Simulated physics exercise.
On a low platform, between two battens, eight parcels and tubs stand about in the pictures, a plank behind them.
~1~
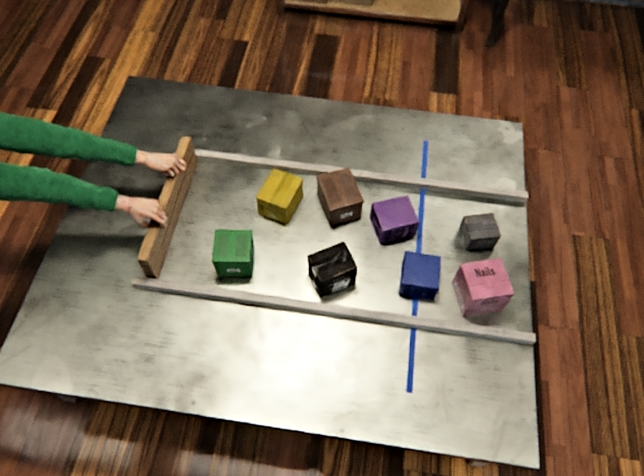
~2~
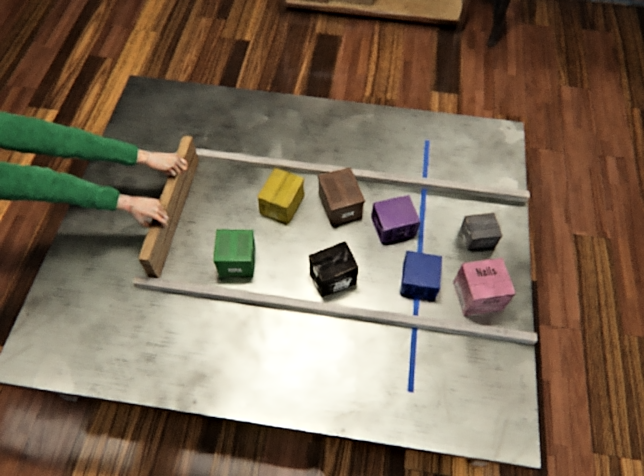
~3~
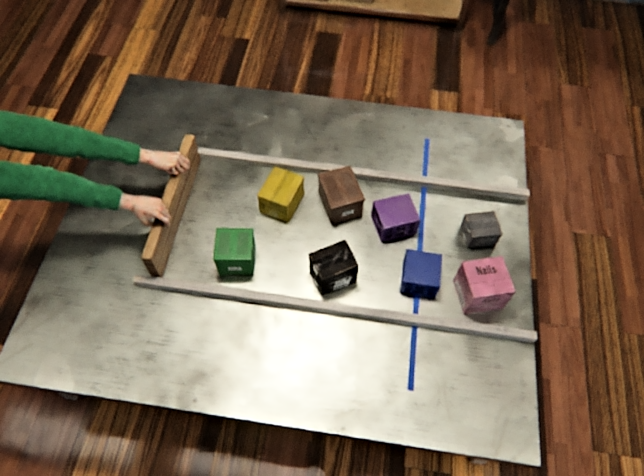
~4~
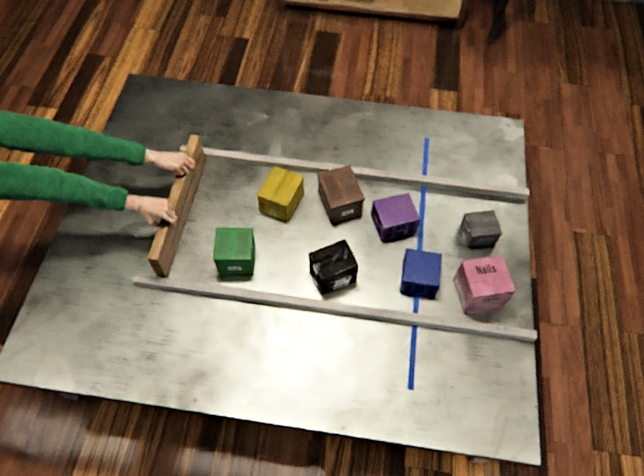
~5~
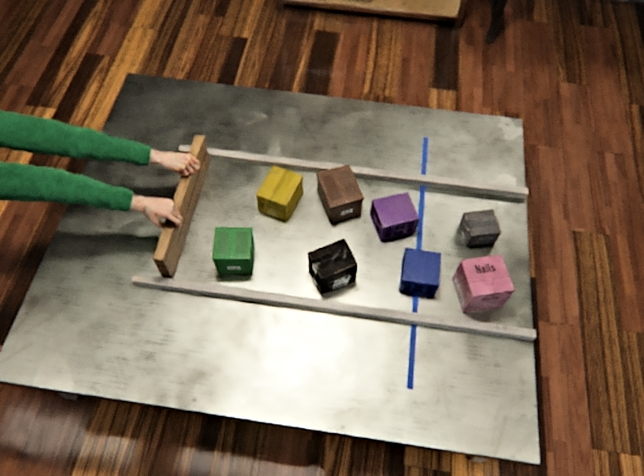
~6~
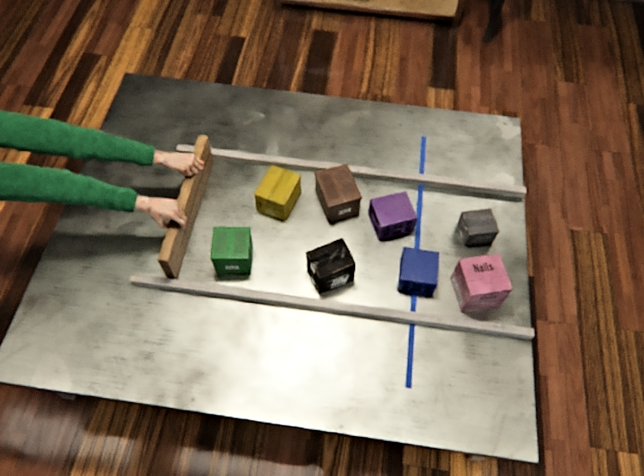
Two green-sleeved hands slid a wooden plank slightly to the right between two strips on a grey board, while the eight colored blocks in front of it, some near a blue line, stayed put.
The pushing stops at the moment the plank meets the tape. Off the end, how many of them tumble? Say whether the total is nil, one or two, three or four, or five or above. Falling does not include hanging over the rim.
The total is one or two.
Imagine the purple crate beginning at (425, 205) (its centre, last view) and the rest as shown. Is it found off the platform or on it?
Lab note: From that start it stays aboard.
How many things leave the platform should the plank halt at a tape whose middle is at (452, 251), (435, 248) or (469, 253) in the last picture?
The three tries give 4, 2 and 4.
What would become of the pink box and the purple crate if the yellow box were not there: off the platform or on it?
Here's the picture: The pink box is gone, and the purple crate hangs on.
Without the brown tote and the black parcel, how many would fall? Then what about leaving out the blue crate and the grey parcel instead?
Result: 0, then 0.
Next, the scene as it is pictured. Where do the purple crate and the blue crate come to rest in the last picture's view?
The first ends close to (509, 236), the second close to (511, 286).
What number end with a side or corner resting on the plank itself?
Contact count: 2.
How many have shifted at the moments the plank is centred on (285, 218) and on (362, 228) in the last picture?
First 4, then 8.
Early on, none off yet; pink box at rest near (480, 283); grey parcel at rest near (478, 227); blue crate at rest near (418, 271).
A while later, none off yet; pink box travelled about its own width near (508, 287); grey parcel travelled about its own width near (498, 231); blue crate travelled about its own width near (464, 278).
Finally, the number that fall off is one or two; lost, grey parcel and pink box.
